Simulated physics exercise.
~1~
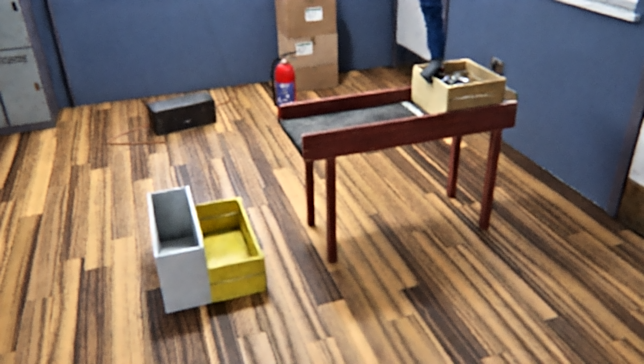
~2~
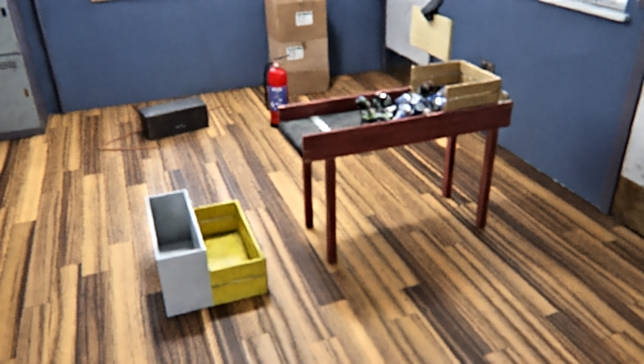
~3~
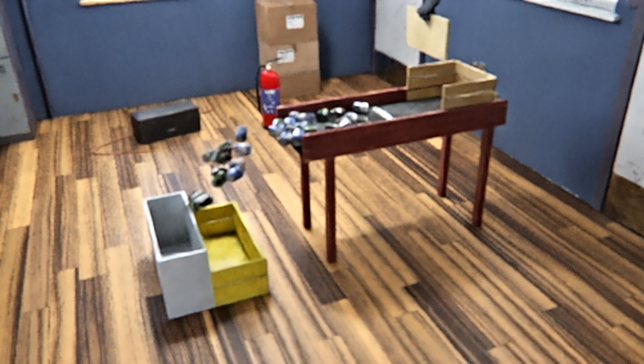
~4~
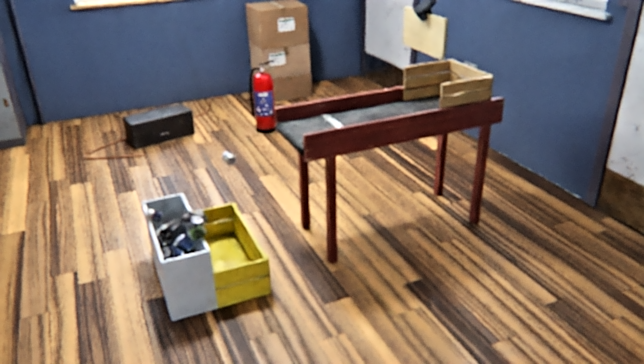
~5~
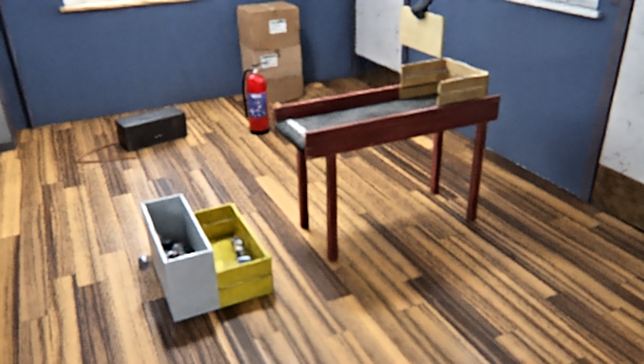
Red-framed conveyor carrying small cans left from a wooden pen and spilling them mostly into a white bin beyond a yellow box.
